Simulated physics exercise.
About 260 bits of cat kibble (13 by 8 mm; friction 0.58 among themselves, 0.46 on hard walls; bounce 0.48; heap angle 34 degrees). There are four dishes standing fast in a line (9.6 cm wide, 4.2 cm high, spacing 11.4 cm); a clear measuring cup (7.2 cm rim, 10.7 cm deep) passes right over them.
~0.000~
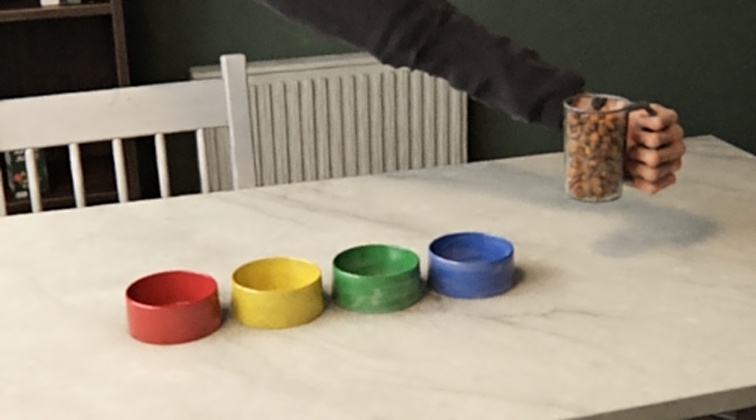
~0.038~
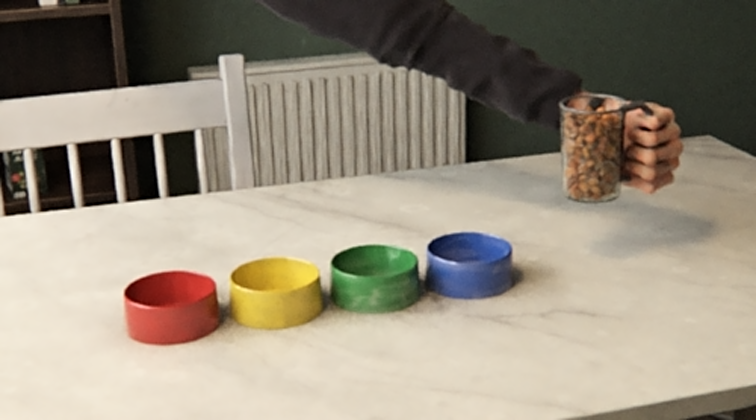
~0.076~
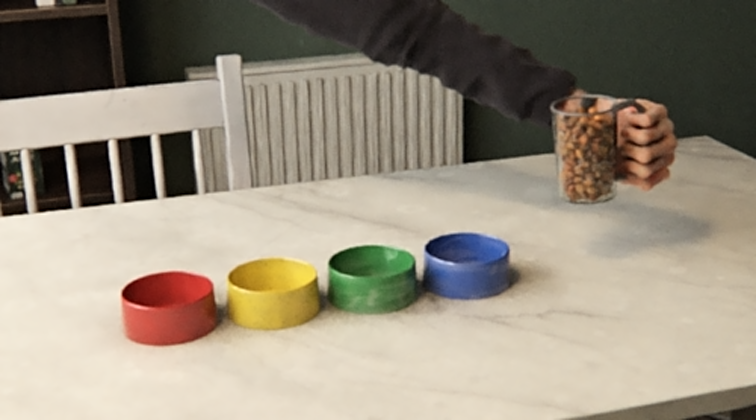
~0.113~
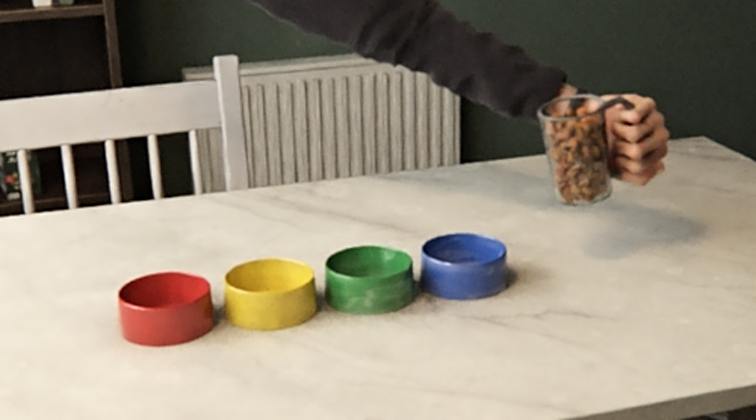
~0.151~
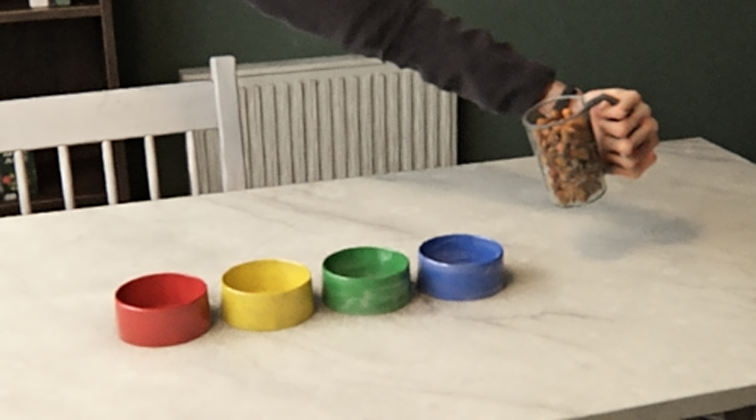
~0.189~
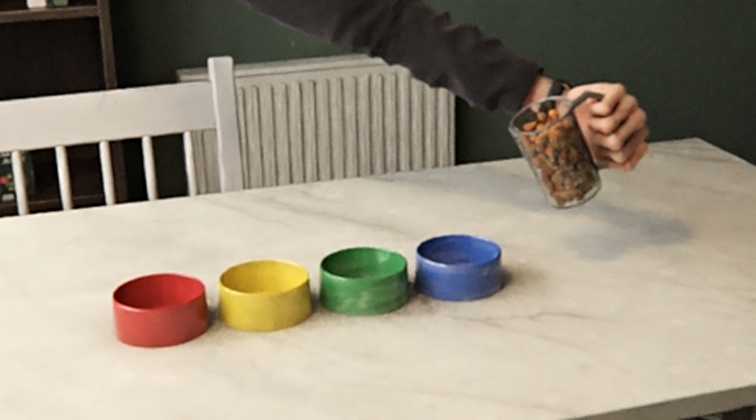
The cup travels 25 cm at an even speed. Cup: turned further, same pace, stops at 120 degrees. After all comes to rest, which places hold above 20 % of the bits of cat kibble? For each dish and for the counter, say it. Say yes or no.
Red: No, blue: No, green: Yes, yellow: No, counter: Yes.
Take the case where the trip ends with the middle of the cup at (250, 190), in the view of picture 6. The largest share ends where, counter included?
Result: Biggest portion at green.
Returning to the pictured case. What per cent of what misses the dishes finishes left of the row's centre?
Estimated share comes to about 30 per cent.
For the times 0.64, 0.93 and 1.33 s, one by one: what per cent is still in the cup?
Approx. 90 / 30 / 0 percent.
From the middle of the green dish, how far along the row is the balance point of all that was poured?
It ends up close to 1 cm toward the picture's left edge.
Then, at 0.64 s, tilt 116 degrees; cup holds 90 %, blue 5 %.
After 0.93 s, tilt 120 degrees; cup holds 30 %, blue 5 %, green 50 %.
After 1.33 s, tilt 120 degrees; cup holds 0 %, blue 5 %, green 60 %, yellow 5 %.
At rest (1.9 s), red 0 %, blue 5 %, green 60 %, yellow 5 %, counter 30 %.
